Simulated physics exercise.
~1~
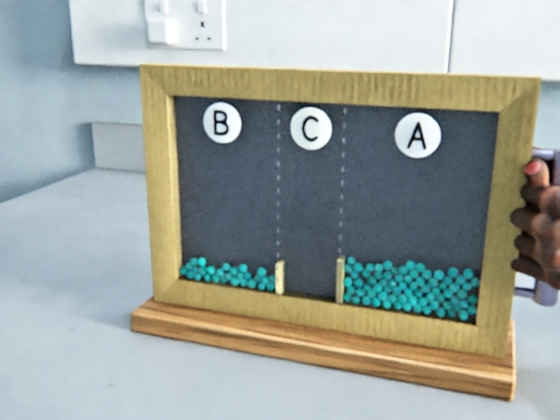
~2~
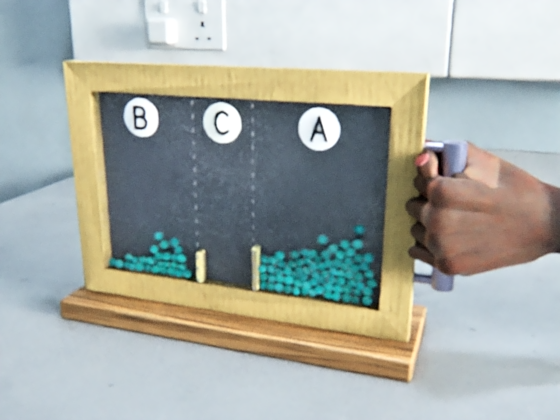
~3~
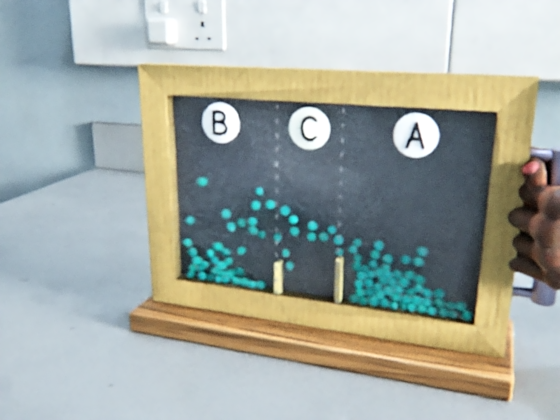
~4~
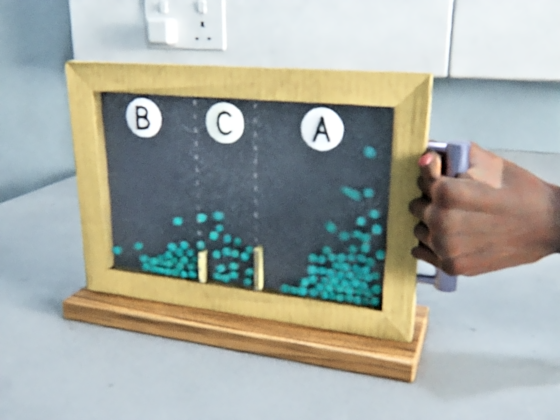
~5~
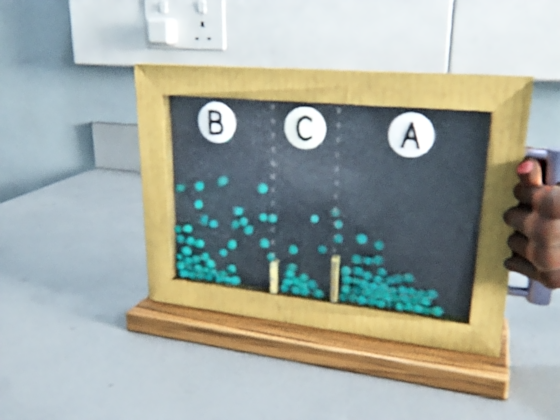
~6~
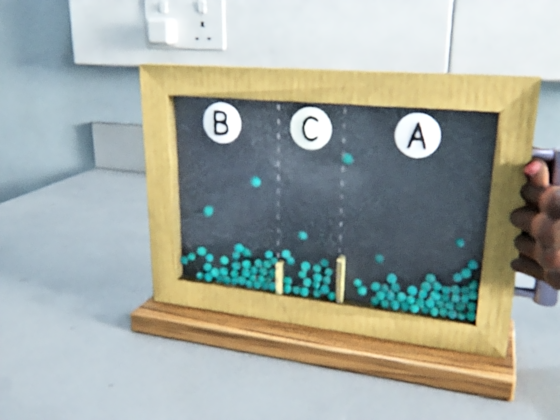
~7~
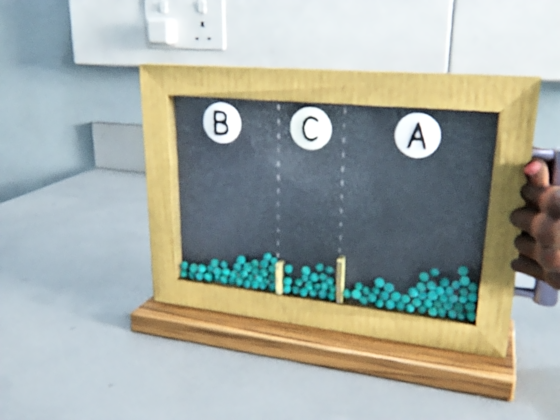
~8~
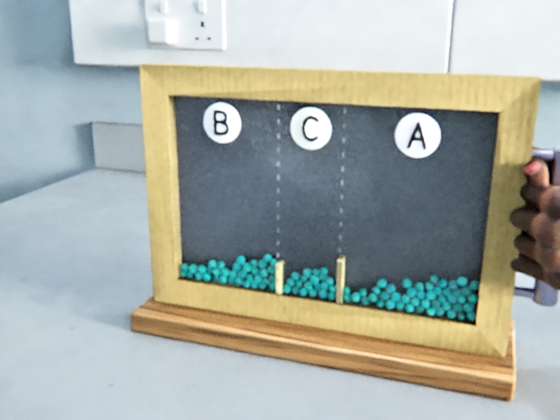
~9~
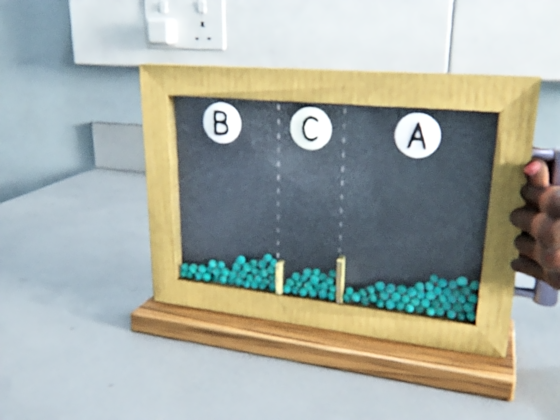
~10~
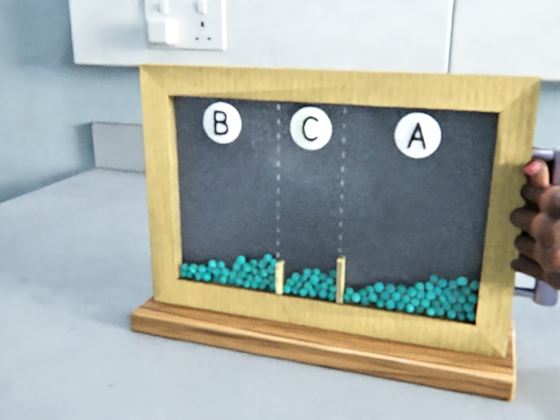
On a counter, a hand shakes a framed case sideways, scattering turquoise beads that settle across three strips.
